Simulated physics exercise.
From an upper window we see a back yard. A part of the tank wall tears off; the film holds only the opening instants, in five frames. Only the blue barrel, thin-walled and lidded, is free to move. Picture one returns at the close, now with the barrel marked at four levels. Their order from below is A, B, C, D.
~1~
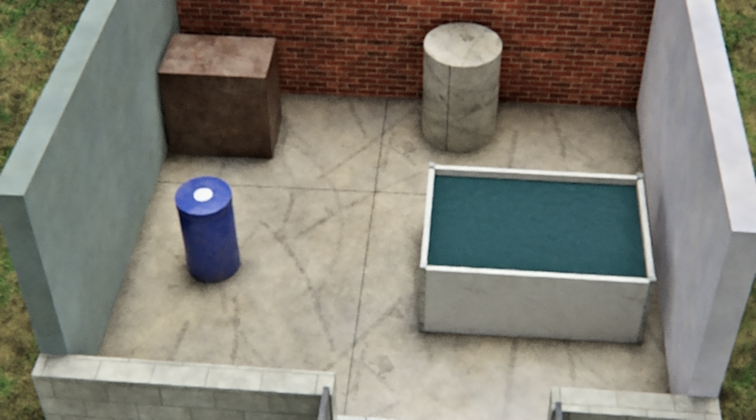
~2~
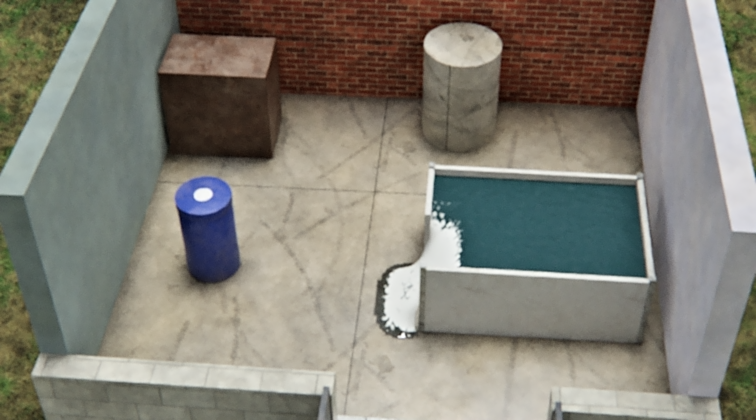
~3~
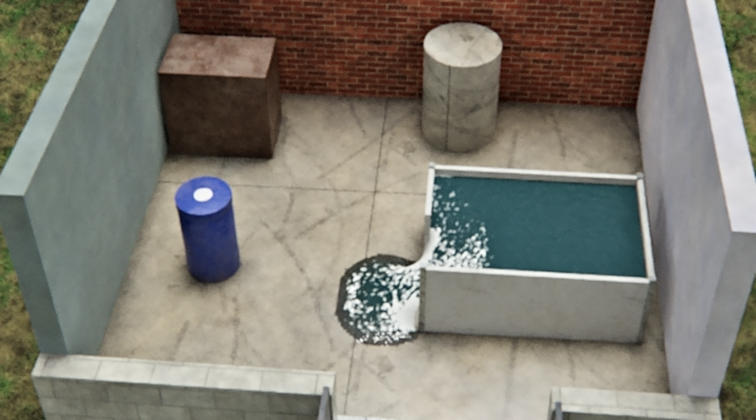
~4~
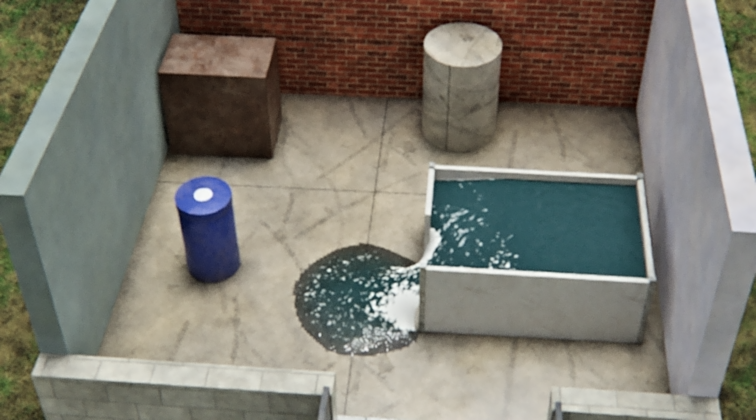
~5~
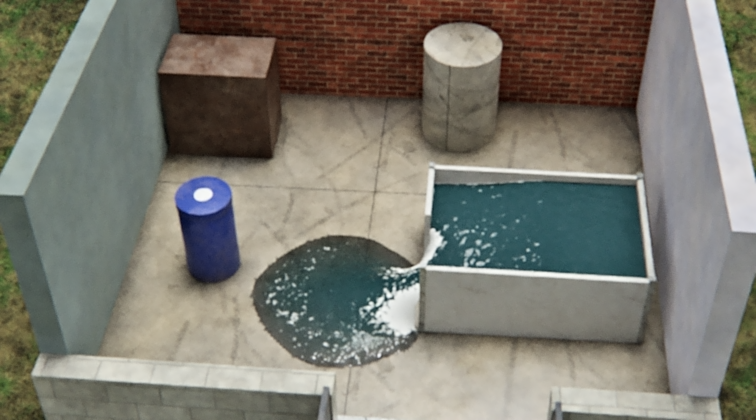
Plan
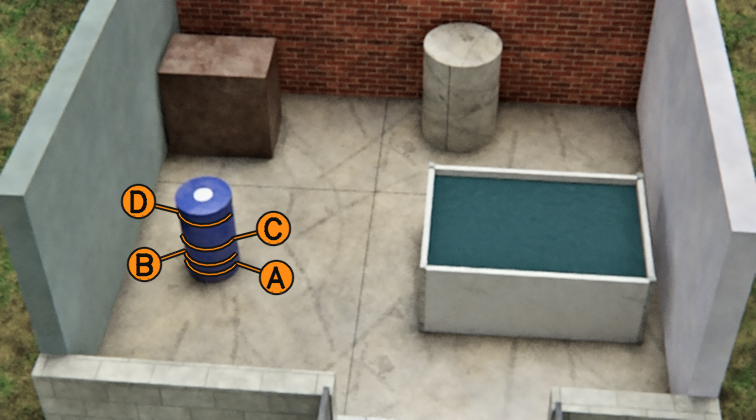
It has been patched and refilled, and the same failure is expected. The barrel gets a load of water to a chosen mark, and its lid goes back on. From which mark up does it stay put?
I would pick line C.
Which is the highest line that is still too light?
That is line B.
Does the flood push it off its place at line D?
No.
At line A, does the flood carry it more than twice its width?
Yes, it does.
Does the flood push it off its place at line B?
Yes.
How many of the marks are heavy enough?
Two of them.
On the marked copy, A at (208, 274); B at (206, 265); C at (204, 249); D at (200, 225); from the bottom up A, B, C, D.
Choosing A, it is pushed about 4 times its own width away.
Choosing B, it is pushed about its own width away.
Choosing C, it does not move.
Choosing D, it does not move.
